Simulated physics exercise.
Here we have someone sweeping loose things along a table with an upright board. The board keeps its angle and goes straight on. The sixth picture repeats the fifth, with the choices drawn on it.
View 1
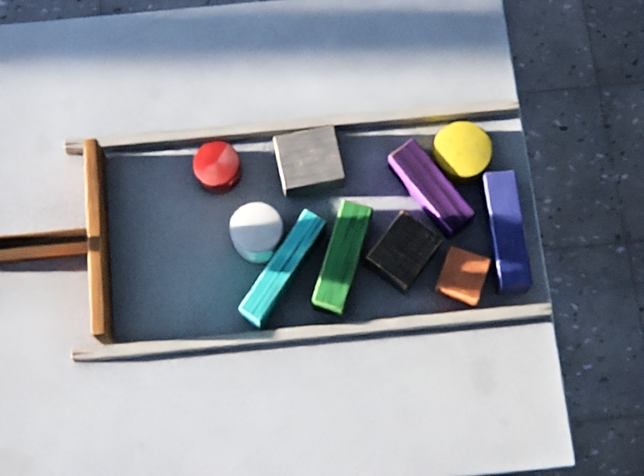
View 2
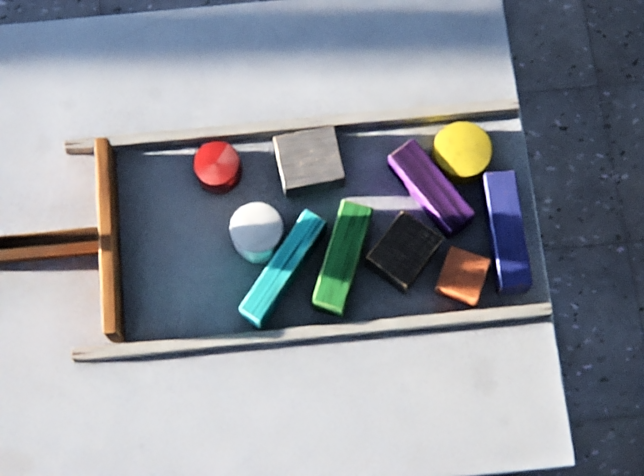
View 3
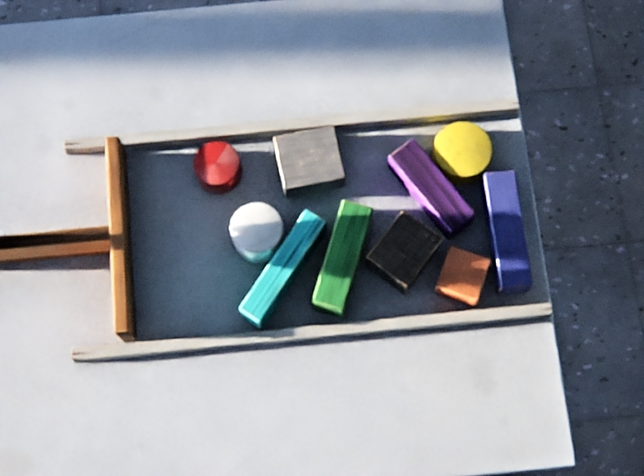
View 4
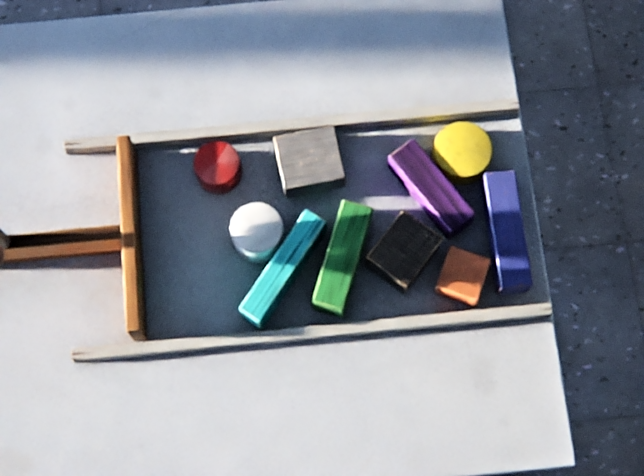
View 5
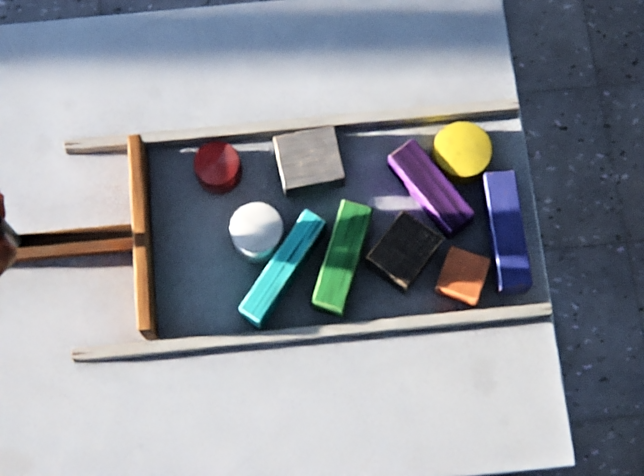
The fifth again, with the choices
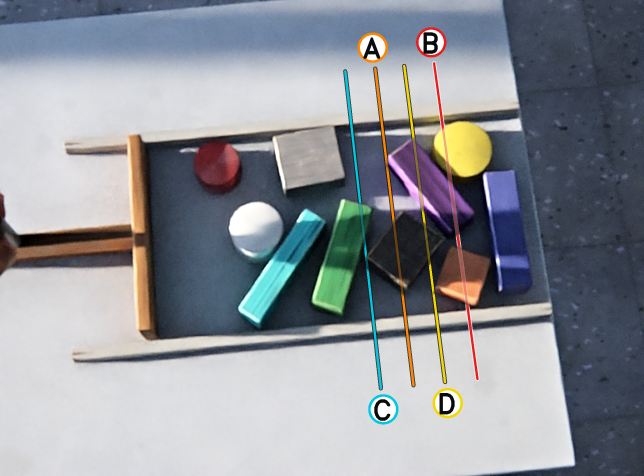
A wooden board slides slowly right between two rails toward colourful blocks that stay still.
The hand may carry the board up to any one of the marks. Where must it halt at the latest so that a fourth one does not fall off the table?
A.
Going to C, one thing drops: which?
It is the blue bar.
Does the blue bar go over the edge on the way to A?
By then, yes.
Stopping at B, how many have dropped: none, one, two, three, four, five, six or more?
Five.
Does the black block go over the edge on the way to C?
By then, no.
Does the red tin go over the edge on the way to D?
No.
On the marked copy, A at (394, 220); B at (455, 214); C at (362, 223); D at (424, 217).
Following A. Soon after the start, board (230, 221); red tin (258, 164); turquoise stick (289, 268).
Later, board (321, 213); blue bar (531, 228); yellow tin (492, 140).
In the end, board (390, 206); blue bar over the edge; yellow tin over the edge; three fallen.
As for the rest, B drops five; C is within the limit but short; D drops five.
